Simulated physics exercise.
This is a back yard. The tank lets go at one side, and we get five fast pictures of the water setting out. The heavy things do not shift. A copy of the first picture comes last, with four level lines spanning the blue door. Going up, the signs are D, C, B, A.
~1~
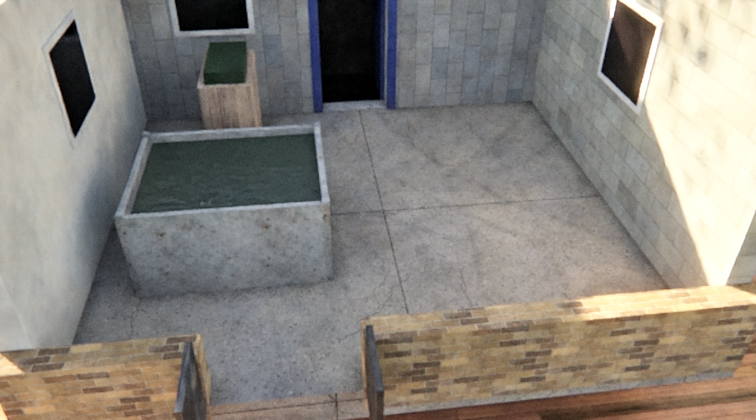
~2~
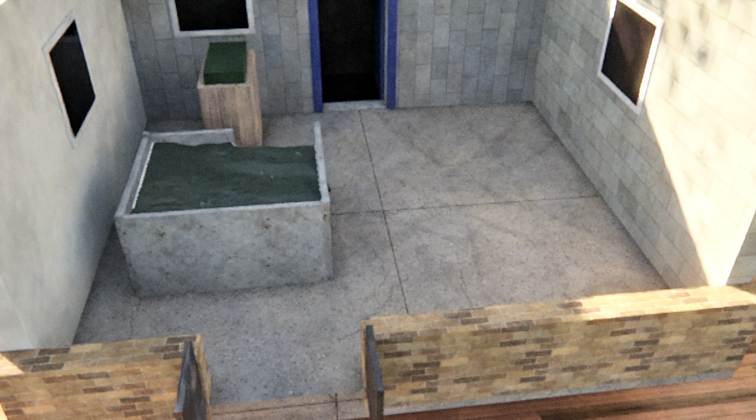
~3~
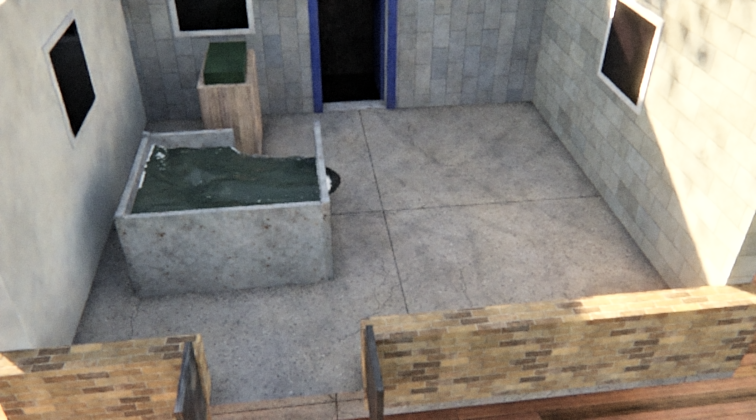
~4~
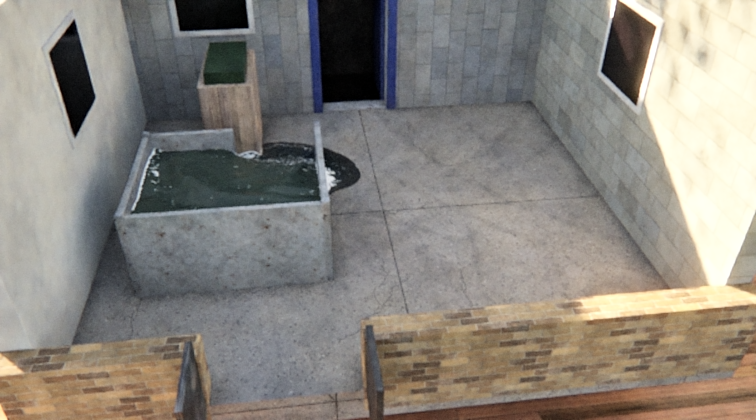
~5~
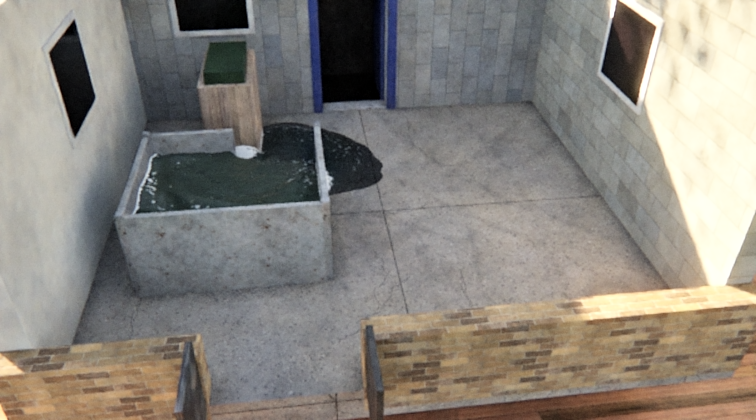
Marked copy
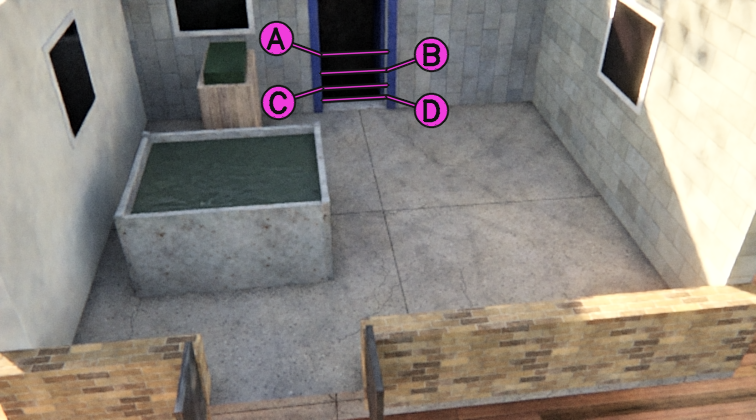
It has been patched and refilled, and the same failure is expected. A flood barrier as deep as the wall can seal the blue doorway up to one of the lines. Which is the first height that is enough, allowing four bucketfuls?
Take C.
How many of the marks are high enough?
Three of them.
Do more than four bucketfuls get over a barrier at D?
Yes, that goes wrong.
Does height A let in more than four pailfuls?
No.
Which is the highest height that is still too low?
Height D.
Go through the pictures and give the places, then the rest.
The first picture shows water in the tank at rest, its middle at (230, 173); foot of the blue doorway at (355, 110); open gate at (281, 321).
In the second picture, water covers 1 % of the ground, its front hidden from here.
In the third picture, water covers 3 % of the ground, its front hidden from here.
In the fourth picture, 6 % of the ground under water, visible out to (339, 165).
In the fifth picture, 11 % of the ground under water, visible out to (291, 125).
In magenta, A at (354, 53); B at (354, 71); C at (354, 86); D at (355, 98); from the bottom up D, C, B, A.
For height A, nothing gets over.
For height B, nothing gets over.
For height C, a splash gets over, under a bucket.
For height D, about 8 bucketfuls get in.
